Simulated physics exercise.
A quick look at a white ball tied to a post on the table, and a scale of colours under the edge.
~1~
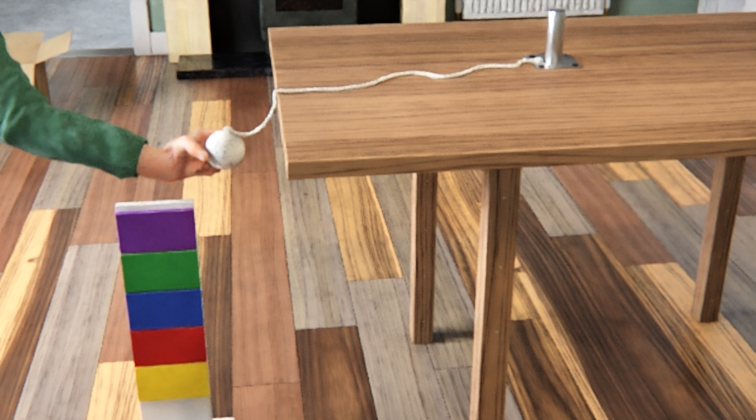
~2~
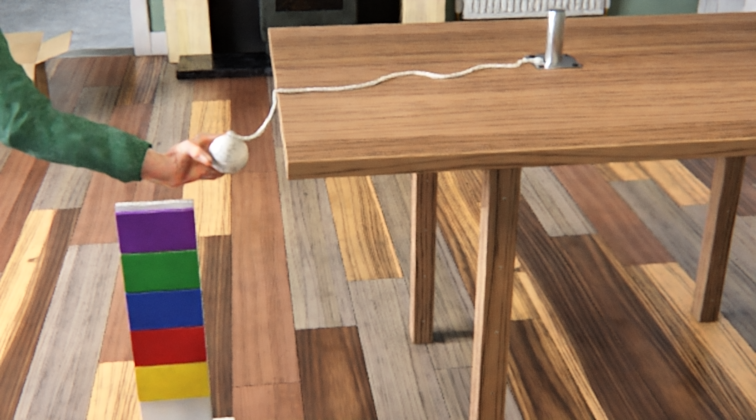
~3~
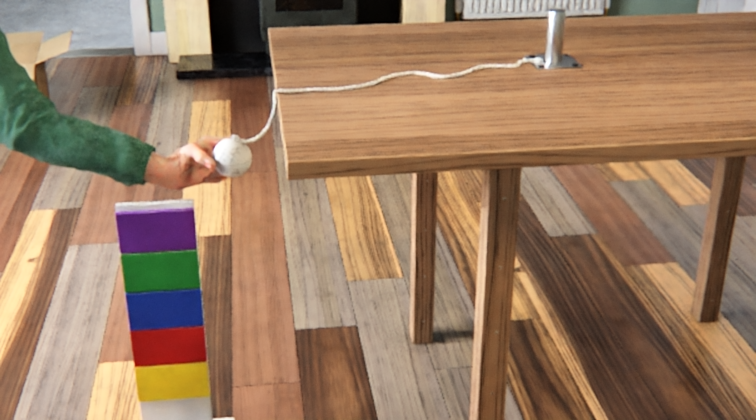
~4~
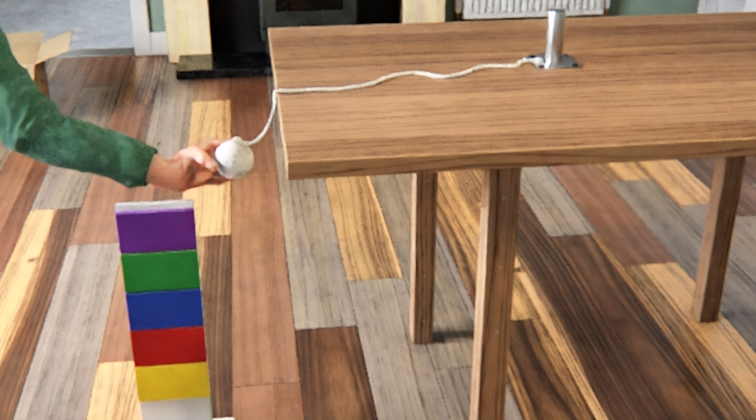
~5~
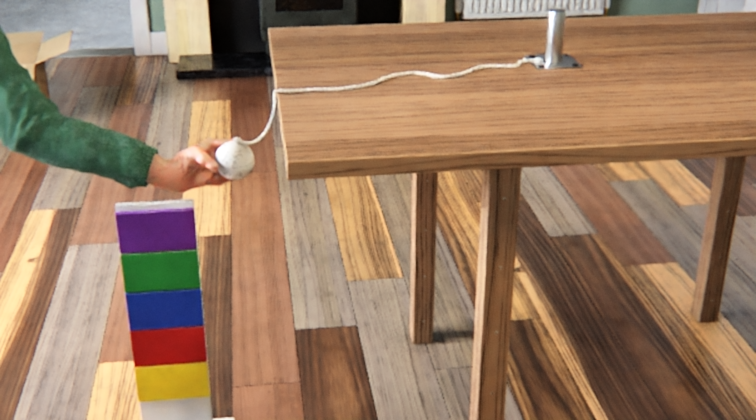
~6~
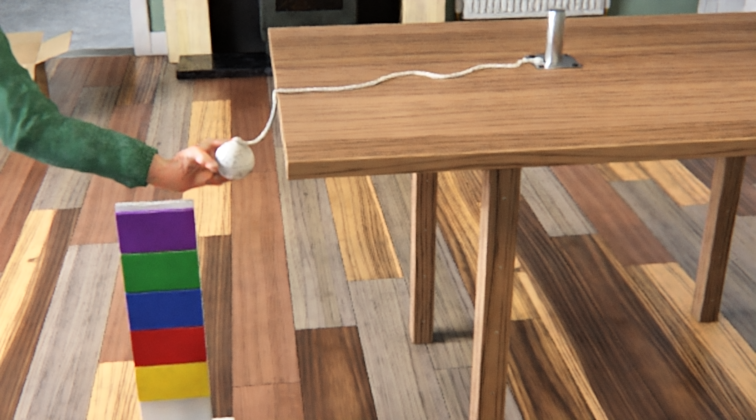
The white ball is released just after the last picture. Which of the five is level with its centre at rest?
Its centre hangs level with the purple band.
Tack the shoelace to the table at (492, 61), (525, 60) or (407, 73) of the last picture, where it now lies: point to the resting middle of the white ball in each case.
The places are (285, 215), (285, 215) and (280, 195).
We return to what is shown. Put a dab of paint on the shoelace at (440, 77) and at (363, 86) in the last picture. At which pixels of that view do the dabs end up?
Near (413, 74) and (320, 84).
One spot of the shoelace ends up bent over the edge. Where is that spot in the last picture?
Near (315, 90).
Soon after, ball near (284, 208); level with purple.
Then, ball near (263, 221); level with purple.
At rest, ball near (285, 220); level with purple. Its middle rests at the purple band.
